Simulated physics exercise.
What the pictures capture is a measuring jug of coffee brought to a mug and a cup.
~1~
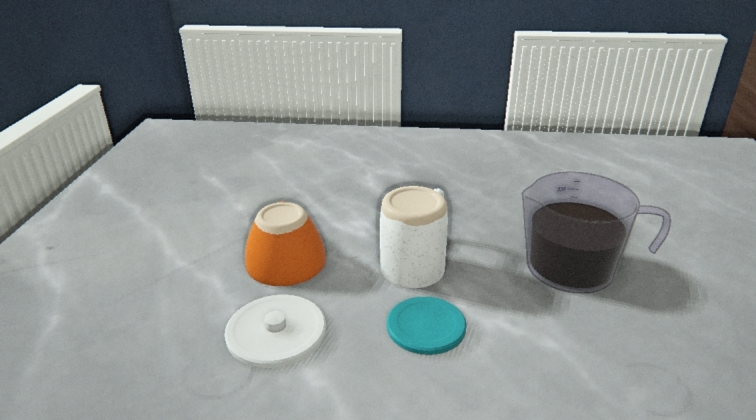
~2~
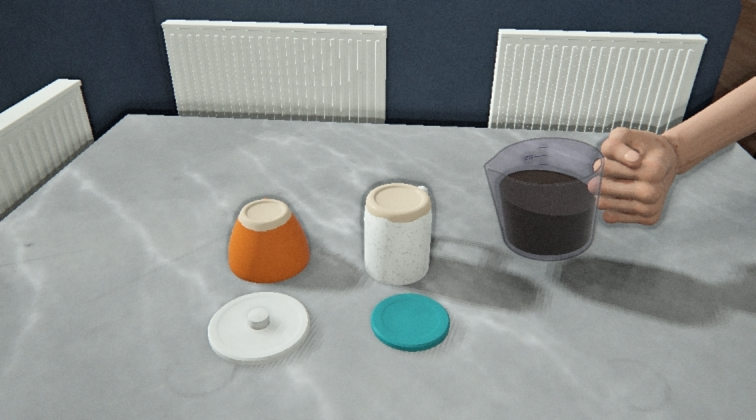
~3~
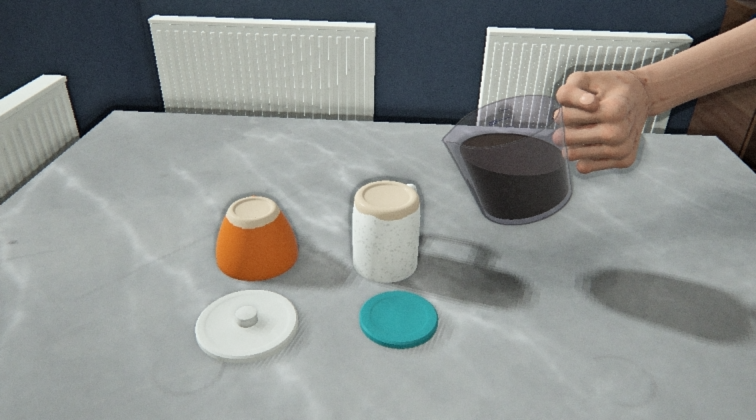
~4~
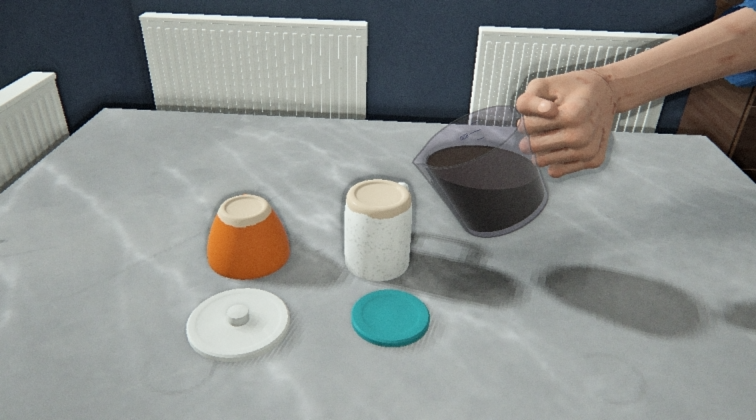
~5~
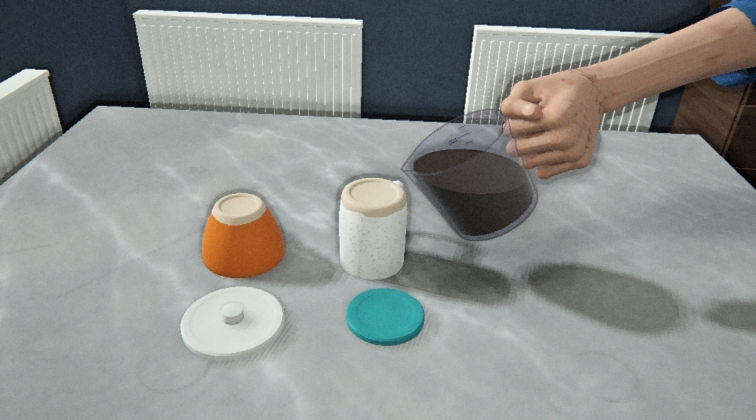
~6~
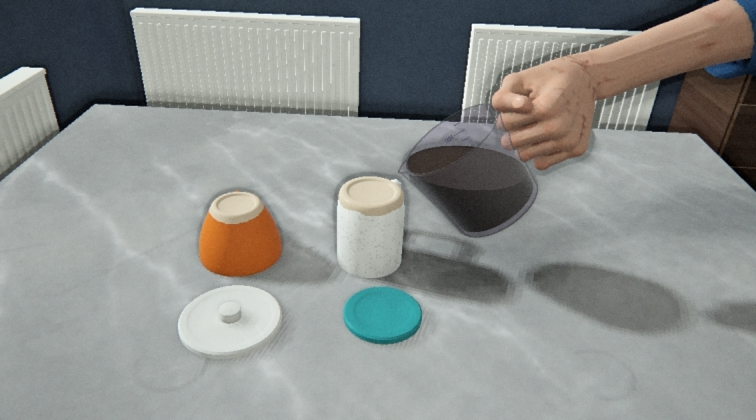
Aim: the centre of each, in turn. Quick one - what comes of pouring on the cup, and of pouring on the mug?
In the end I'd say the cup gets wet only outside; I'd say the mug gets wet only outside.
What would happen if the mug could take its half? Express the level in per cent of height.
Estimated level: 60 % of height.
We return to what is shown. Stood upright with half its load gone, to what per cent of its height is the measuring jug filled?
About 30 %.
A moment on, it runs off the upturned base of the mug.
Further on, it runs off the upturned base of the cup.
When it is over, the mug is empty, in a puddle; the cup is empty, in a puddle.
